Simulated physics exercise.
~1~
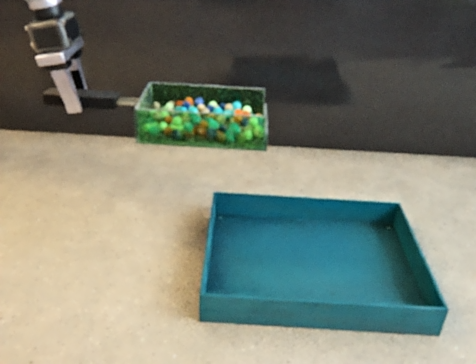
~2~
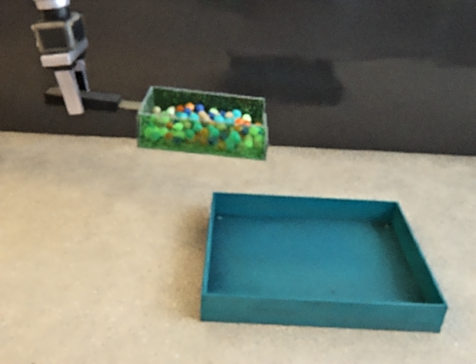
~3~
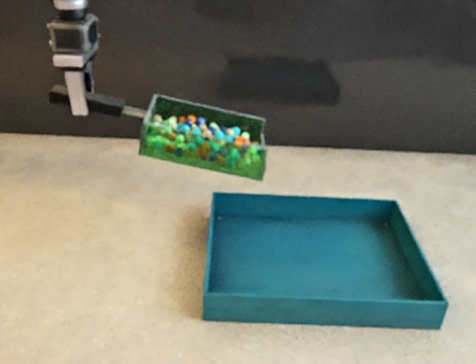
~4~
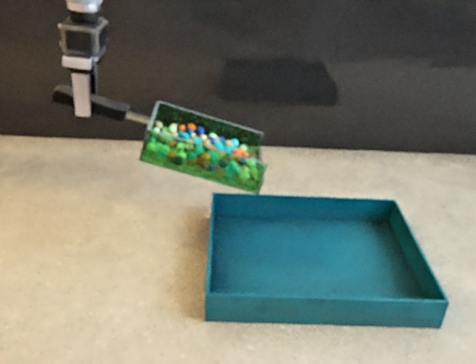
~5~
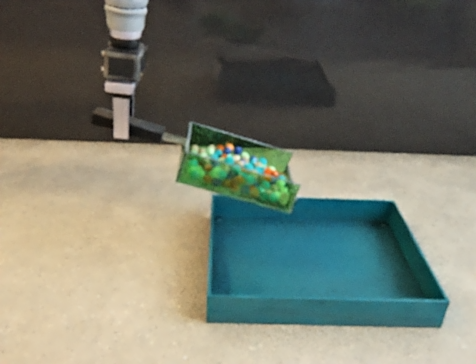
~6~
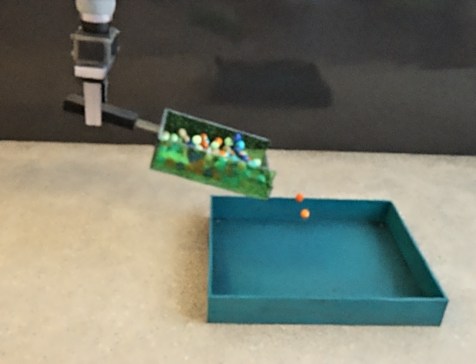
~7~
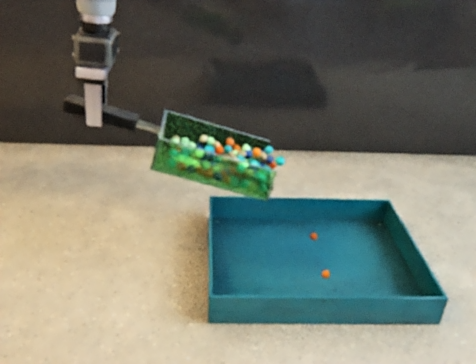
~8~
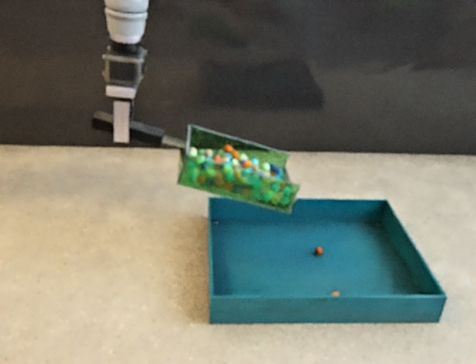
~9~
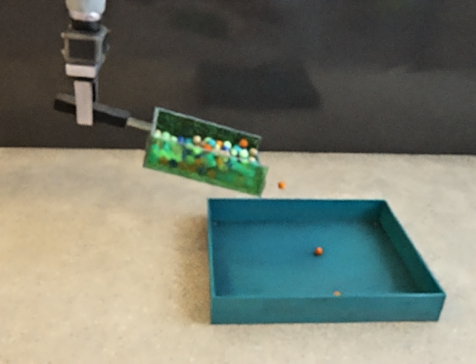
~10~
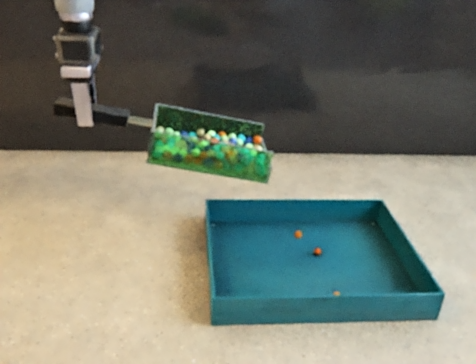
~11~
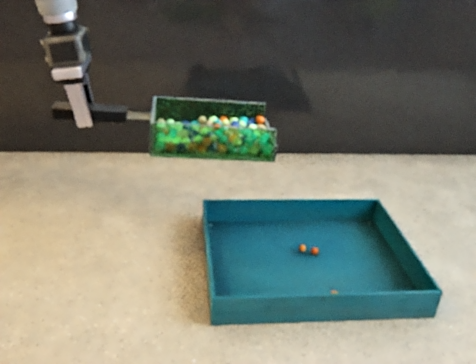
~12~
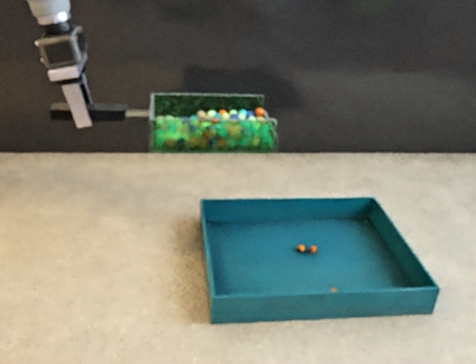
A robot arm lowered and tipped a clear green box of colourful little balls above a blue-green tray, jerked it forward and back so just a few orange ones dropped in, then levelled and raised the box, still nearly full.
